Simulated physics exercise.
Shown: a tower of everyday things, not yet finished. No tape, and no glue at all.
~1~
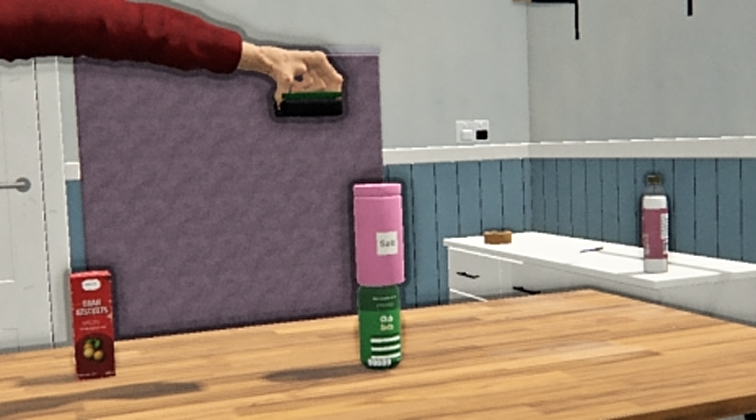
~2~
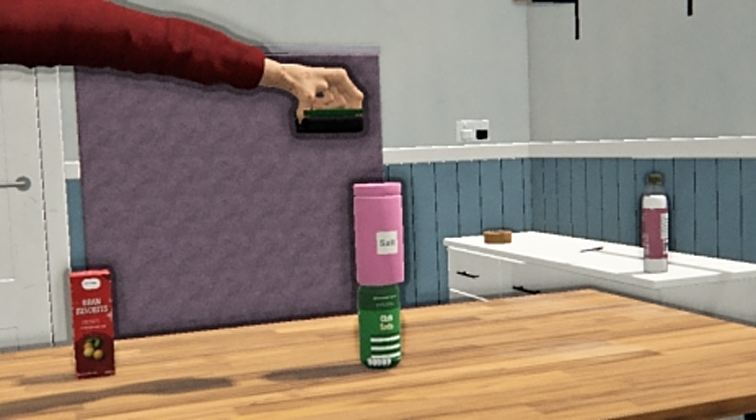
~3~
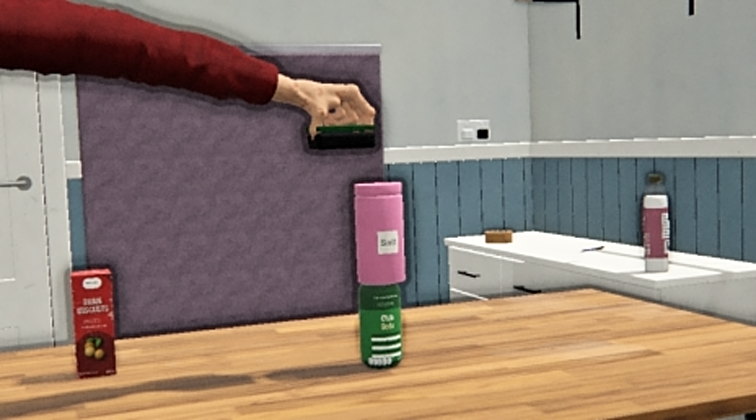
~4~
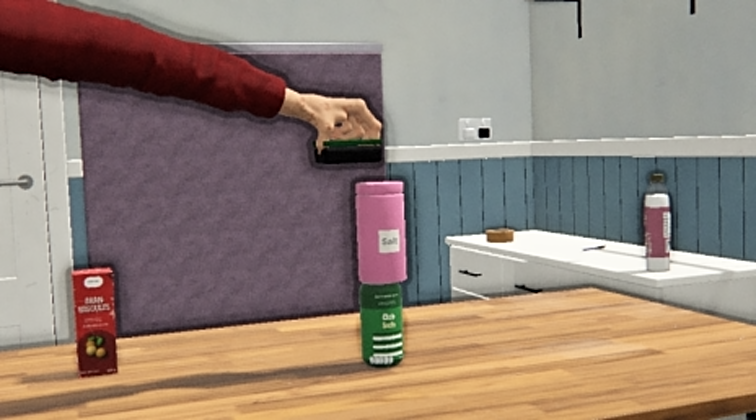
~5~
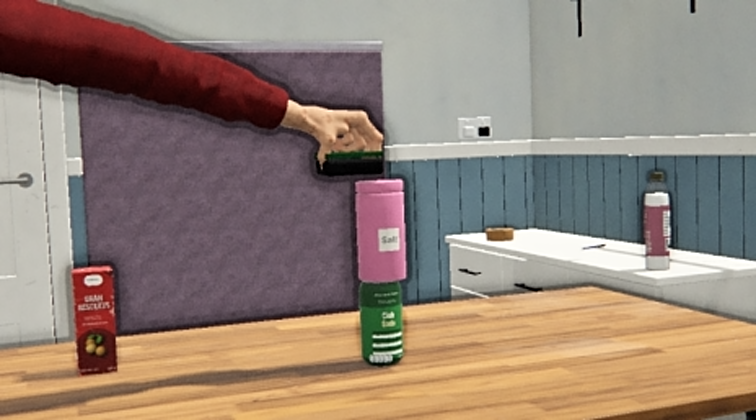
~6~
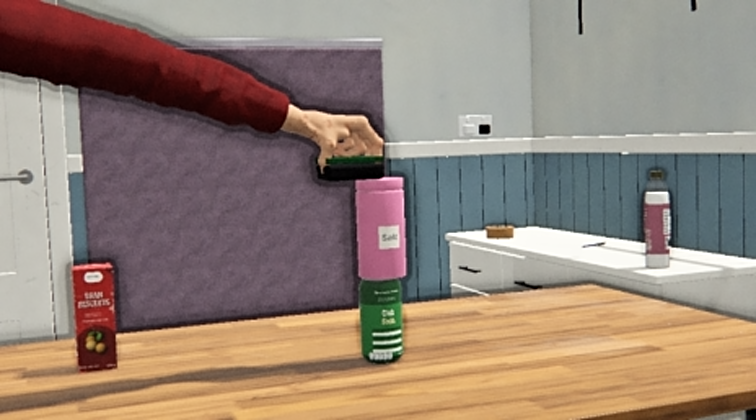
In the video, a red-sleeved arm moves a black and green sponge rightward and down until it sits under the hand atop a pink jar stacked on a green can, while a red carton stands to the left.
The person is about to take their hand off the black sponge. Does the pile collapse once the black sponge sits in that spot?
Yes - basically the pile is insecure.
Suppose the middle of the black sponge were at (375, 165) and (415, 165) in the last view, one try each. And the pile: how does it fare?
First, it keeps its balance; second, it comes apart.
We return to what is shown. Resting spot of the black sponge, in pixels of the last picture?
Look near (128, 387) in the final picture.
Then, 0.40 s after the last picture, black sponge now fallen.
Then, 0.50 s after the last picture, things are still on the move.
Then, 0.70 s after the last picture, as before.
At rest, fallen, black sponge; the other 3 in place. Seen from the same camera at the end, black sponge near (128, 386). The pile comes apart.
